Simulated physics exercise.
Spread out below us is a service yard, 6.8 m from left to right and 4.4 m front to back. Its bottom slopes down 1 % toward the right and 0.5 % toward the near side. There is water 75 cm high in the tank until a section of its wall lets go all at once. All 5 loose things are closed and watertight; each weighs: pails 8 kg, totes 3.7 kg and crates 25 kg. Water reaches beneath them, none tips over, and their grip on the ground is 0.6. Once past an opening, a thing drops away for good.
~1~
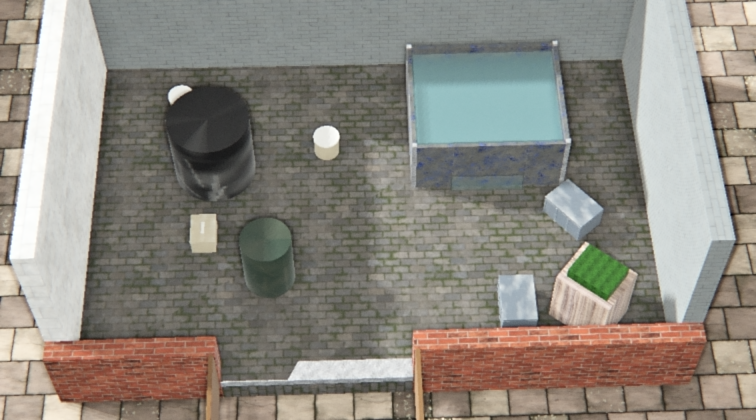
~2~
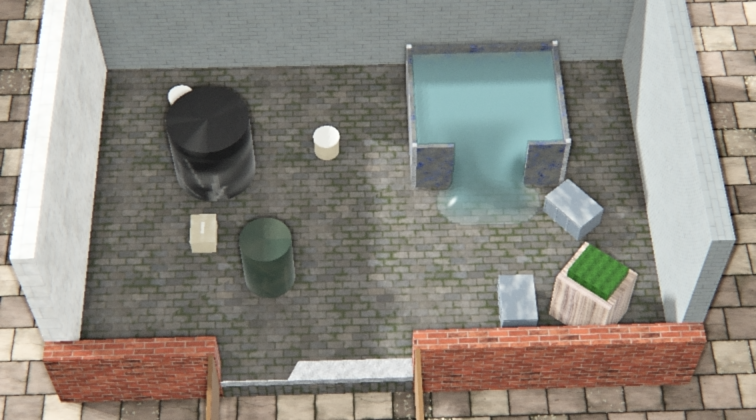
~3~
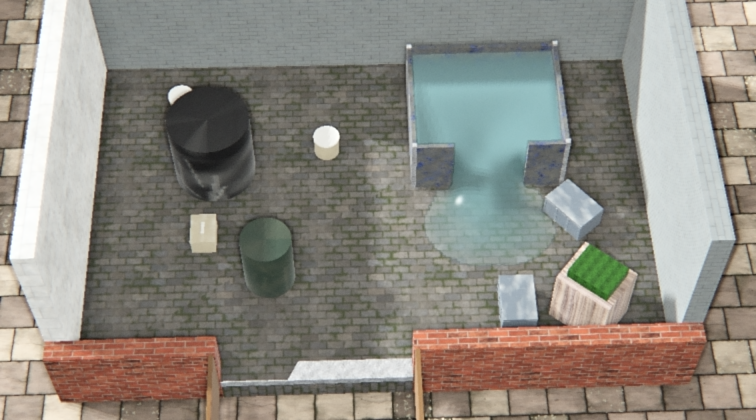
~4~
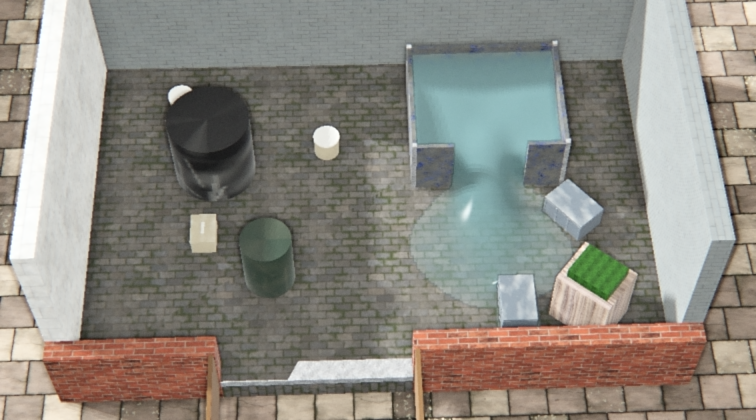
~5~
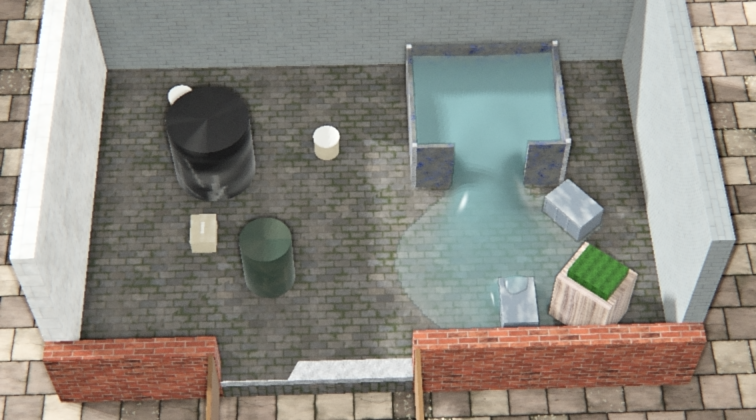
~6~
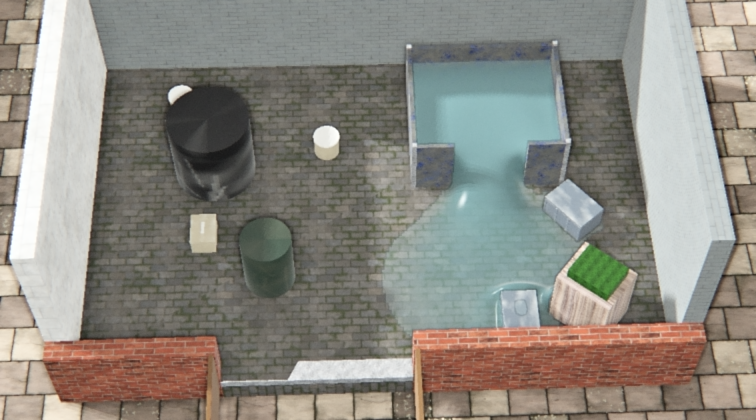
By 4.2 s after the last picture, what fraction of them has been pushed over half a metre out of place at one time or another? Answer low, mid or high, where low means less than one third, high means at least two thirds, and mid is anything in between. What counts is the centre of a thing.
Low.
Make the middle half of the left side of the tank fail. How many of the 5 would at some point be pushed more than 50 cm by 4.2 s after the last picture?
Then it comes to 3.
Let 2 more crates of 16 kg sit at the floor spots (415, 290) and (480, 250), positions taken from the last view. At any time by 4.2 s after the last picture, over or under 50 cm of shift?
Beyond it, beyond it.
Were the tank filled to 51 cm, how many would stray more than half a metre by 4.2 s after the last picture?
Then it comes to 1.
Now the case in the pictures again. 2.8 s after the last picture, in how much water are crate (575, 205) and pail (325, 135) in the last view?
Depth approx. 4 cm / 0 cm.
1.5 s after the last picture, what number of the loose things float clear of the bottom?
At that point I count 1.
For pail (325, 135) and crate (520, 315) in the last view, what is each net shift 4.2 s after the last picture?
The first is off by 0 cm, the second by 140 cm.
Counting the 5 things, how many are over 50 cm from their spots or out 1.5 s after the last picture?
Count: 0.
Then, 0.4 s after the last picture 0 of 5 are over 50 cm from their spots; 1 afloat.
Then, 1.5 s after the last picture 0 of 5 are over 50 cm from their spots; 1 afloat.
Then, 2.8 s after the last picture 0 of 5 are over 50 cm from their spots; 1 afloat.
Then, 4.2 s after the last picture 1 of 5 are over 50 cm from their spots, and 1 have been at some point; 1 afloat.
